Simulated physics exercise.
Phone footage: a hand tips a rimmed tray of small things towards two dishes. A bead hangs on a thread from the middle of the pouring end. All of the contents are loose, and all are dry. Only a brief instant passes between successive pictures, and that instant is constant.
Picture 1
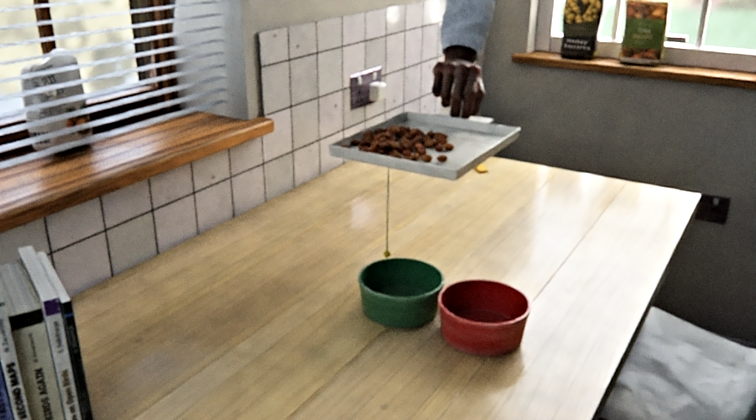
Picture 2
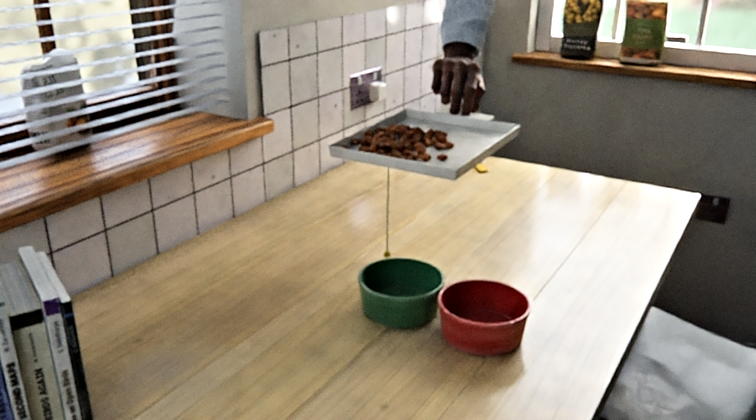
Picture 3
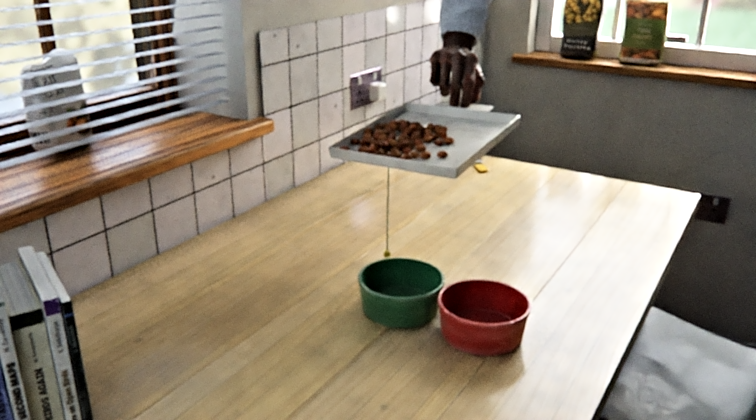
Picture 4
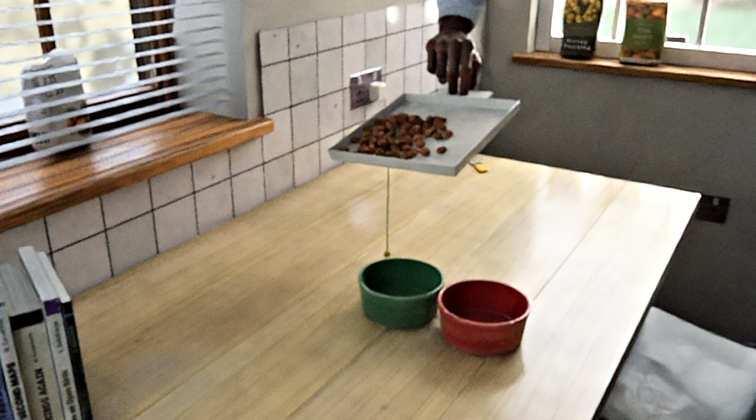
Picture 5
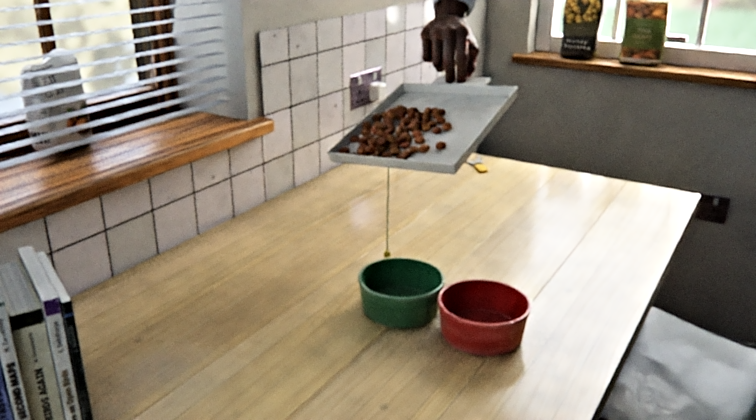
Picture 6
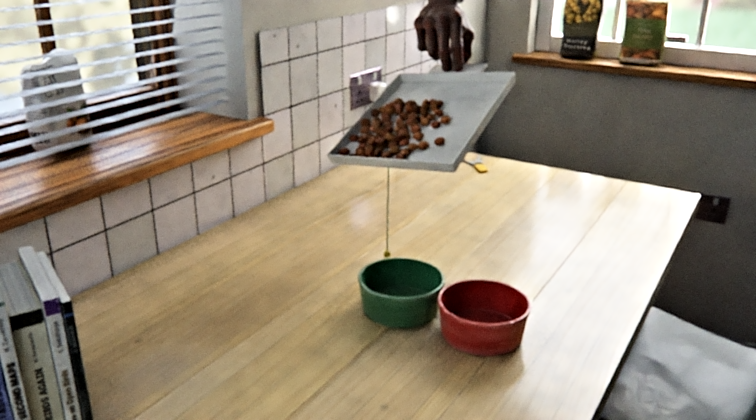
The footage shows a hand holding a pale rimmed tray of loose brown pieces above a green dish and a red dish on a wooden table, then gradually raising its far edge so the tray slopes more steeply.
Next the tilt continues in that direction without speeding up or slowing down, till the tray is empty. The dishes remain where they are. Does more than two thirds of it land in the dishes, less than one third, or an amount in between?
The dishes take a low share, short of one third.
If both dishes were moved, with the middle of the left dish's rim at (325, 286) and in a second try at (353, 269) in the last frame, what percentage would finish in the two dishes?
You'd get 20 in a hundred first and 60 in a hundred after that.
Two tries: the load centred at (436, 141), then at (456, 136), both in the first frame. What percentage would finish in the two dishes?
Near 10 per cent and near 10 per cent.
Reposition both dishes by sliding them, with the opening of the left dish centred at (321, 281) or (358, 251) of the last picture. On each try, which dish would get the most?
So at the first spot it's the one placed on the left, and at the second spot it's the one placed on the left.
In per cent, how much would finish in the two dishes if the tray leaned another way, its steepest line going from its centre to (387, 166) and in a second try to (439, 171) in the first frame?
In turn 30 and 70 in a hundred.
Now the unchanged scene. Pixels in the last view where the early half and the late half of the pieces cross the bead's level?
First close to (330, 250), next close to (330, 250).
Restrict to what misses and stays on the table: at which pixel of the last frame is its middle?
(309, 287), about.
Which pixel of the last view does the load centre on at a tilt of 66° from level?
I'd mark it close to (363, 137).
Soon after the last picture, tray tipped steeply; nearly all on the tray; a stray few in the air.
A little later, tray tipped past a quarter turn; about a quarter on the tray; a stray few in the left dish; about two thirds outside both; about a quarter in the air.
Later still, tray tipped past a quarter turn; a small part in the left dish; nearly all outside both.
At rest, tray tipped past a quarter turn; none in the right dish; a small part in the left dish; nearly all outside both.
